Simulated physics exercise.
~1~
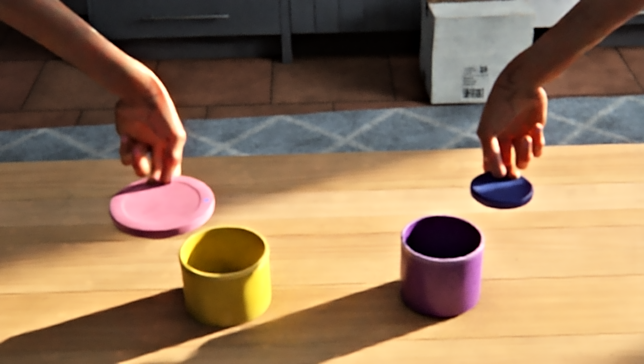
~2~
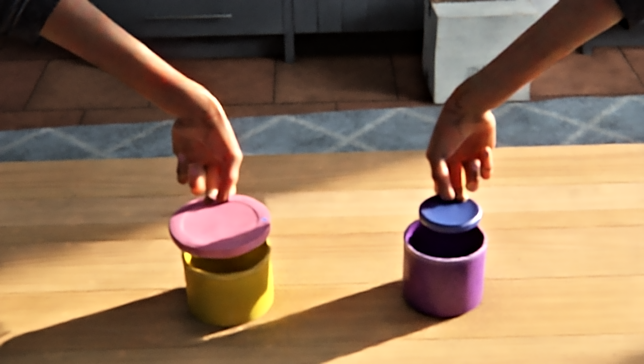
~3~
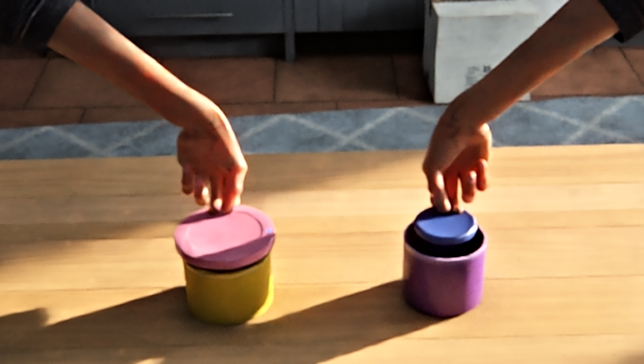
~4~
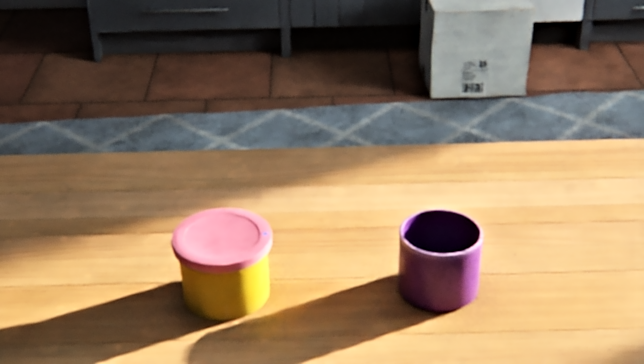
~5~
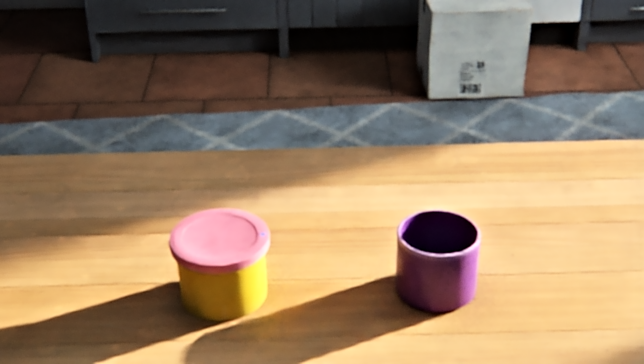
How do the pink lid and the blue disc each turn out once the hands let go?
The pink lid rests on the rim of the yellow jar and covers it. The blue disc slips past the rim of the purple mug and drops inside, leaving the mug open.
